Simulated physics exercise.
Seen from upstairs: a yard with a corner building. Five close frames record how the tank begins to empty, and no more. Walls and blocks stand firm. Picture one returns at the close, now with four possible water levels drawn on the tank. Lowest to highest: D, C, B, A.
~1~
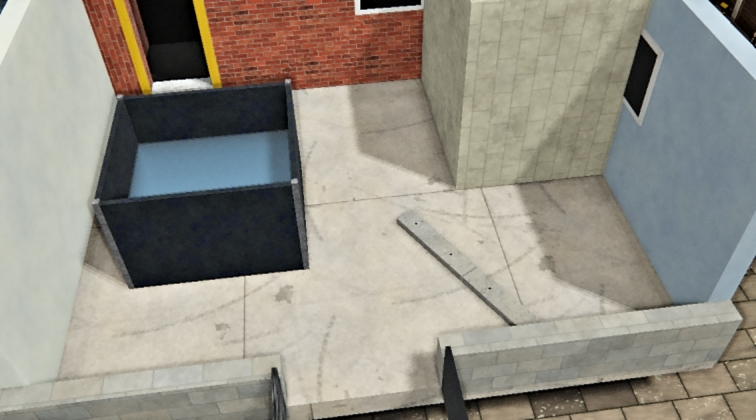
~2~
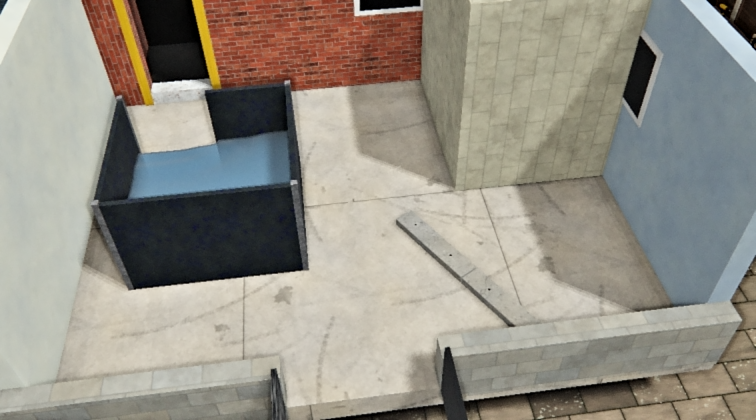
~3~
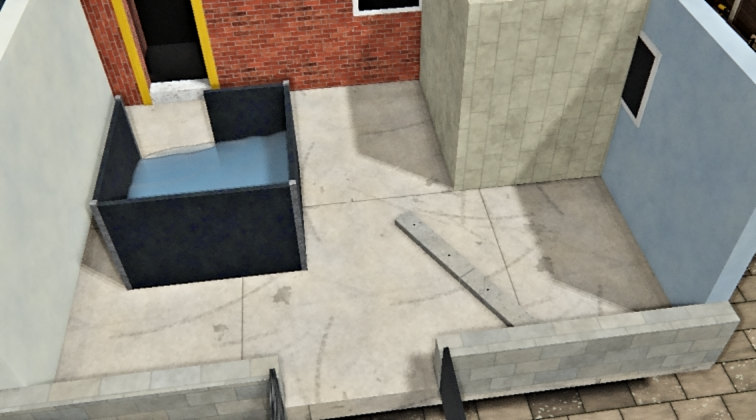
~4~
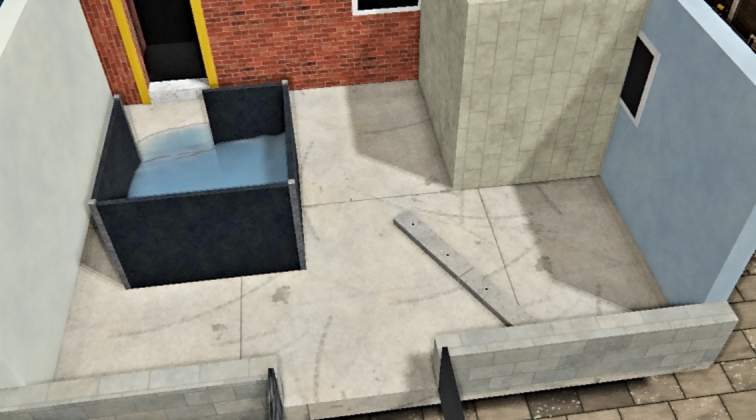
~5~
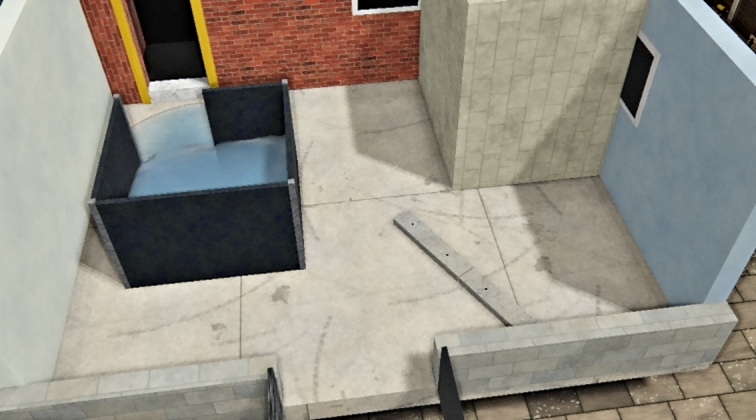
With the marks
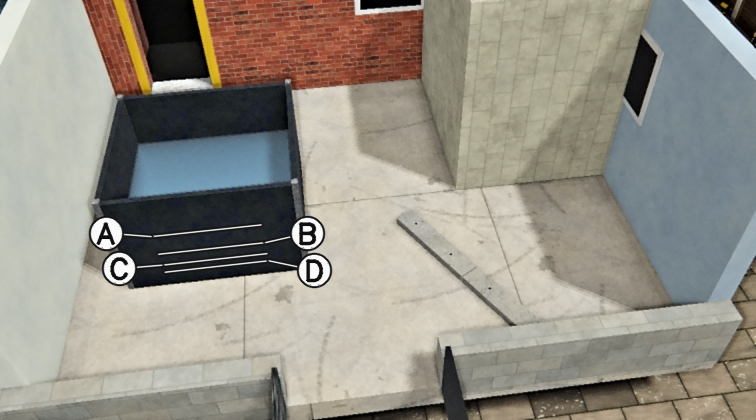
A dark-walled tank of blue water stood in a paved yard by a brick wall; part of its back side opened up, and water spread out through the gap toward the yellow-framed doorway.
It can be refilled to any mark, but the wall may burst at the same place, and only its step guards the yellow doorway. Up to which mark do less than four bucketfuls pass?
C is the one.
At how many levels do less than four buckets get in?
Two of the four.
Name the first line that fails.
B.
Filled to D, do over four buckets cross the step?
No, that is safe.
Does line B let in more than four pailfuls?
Yes, that goes wrong.
On the marked copy, A at (206, 230); B at (211, 248); C at (215, 259); D at (217, 266); from the bottom up D, C, B, A.
Choosing A, dozens of bucketfuls pour in.
Choosing B, about 9 bucketfuls get in.
Choosing C, a splash gets over, under a bucket.
Choosing D, nothing gets over.
